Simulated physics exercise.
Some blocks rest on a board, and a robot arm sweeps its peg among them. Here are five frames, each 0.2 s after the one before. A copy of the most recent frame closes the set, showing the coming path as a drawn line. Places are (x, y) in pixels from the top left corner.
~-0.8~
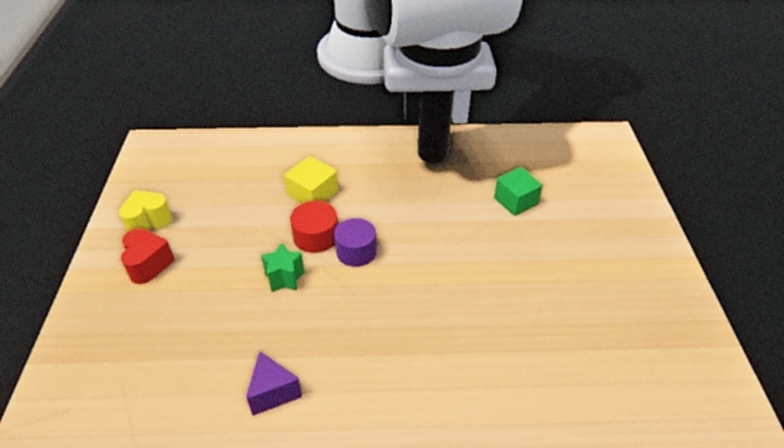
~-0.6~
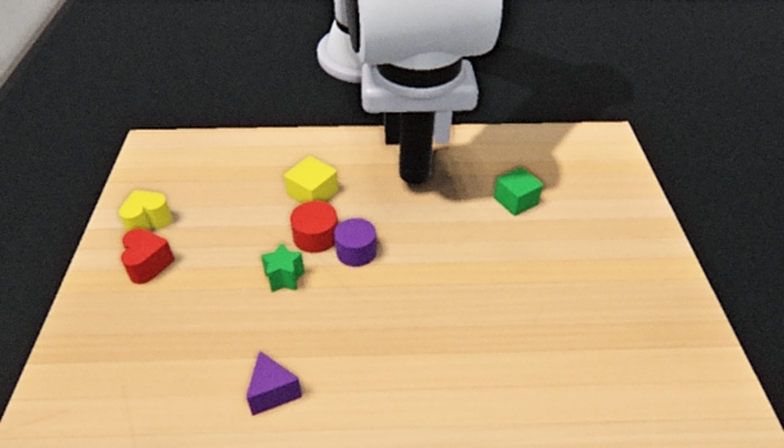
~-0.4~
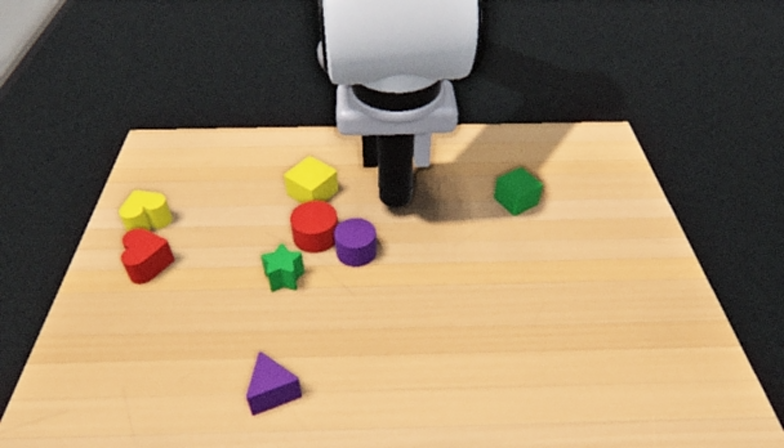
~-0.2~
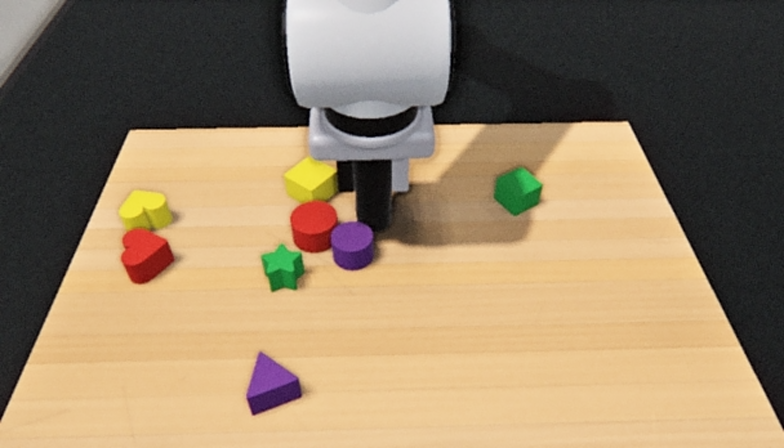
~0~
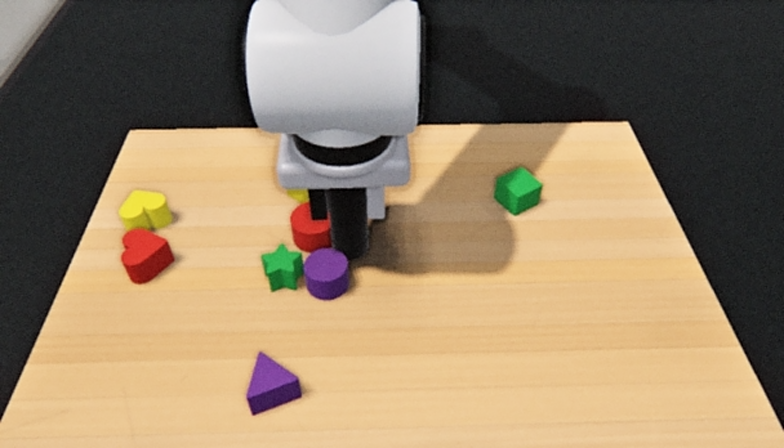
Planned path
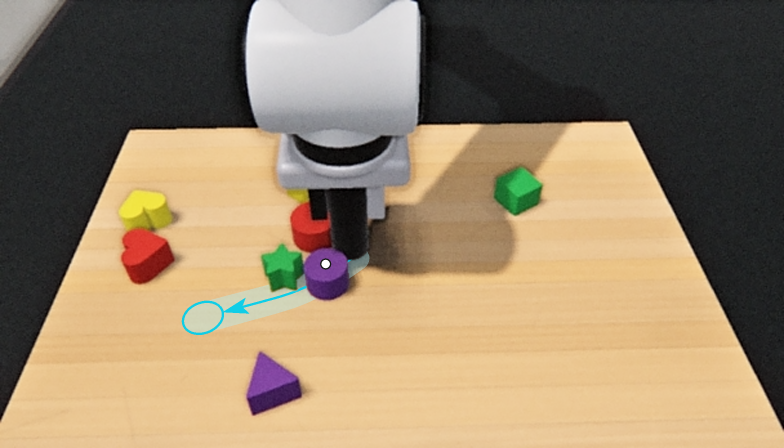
The robot arm's black peg moved down and left across the wooden board of colored blocks, reached the purple disc beside the red one, and pushed it down and left, close to the green star.
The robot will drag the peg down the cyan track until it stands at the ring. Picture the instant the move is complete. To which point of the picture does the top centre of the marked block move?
It is going to be at (279, 311).
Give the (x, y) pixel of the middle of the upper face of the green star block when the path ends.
At the end it should sit near (246, 258).
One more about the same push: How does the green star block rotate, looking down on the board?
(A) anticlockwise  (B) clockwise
Option B.
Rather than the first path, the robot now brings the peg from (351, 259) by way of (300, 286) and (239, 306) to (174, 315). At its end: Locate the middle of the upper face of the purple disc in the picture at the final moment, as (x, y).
I'd guess (283, 307).
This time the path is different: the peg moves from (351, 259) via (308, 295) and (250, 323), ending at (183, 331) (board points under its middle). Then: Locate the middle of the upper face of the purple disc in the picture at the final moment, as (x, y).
It is going to be at (251, 339).
The line goes from (351, 259) by way of (285, 295) to (203, 317); the dot is on the purple disc.
What follows on the original path. One third of the way, peg (307, 275); green star block (274, 258); purple disc (292, 298).
Two thirds of the way, peg (256, 292); green star block (248, 258), turned 60° clockwise; purple disc (279, 311).
At the end, peg (199, 307); green star block (246, 258), turned 70° clockwise; red disc unmoved; purple disc (279, 311).
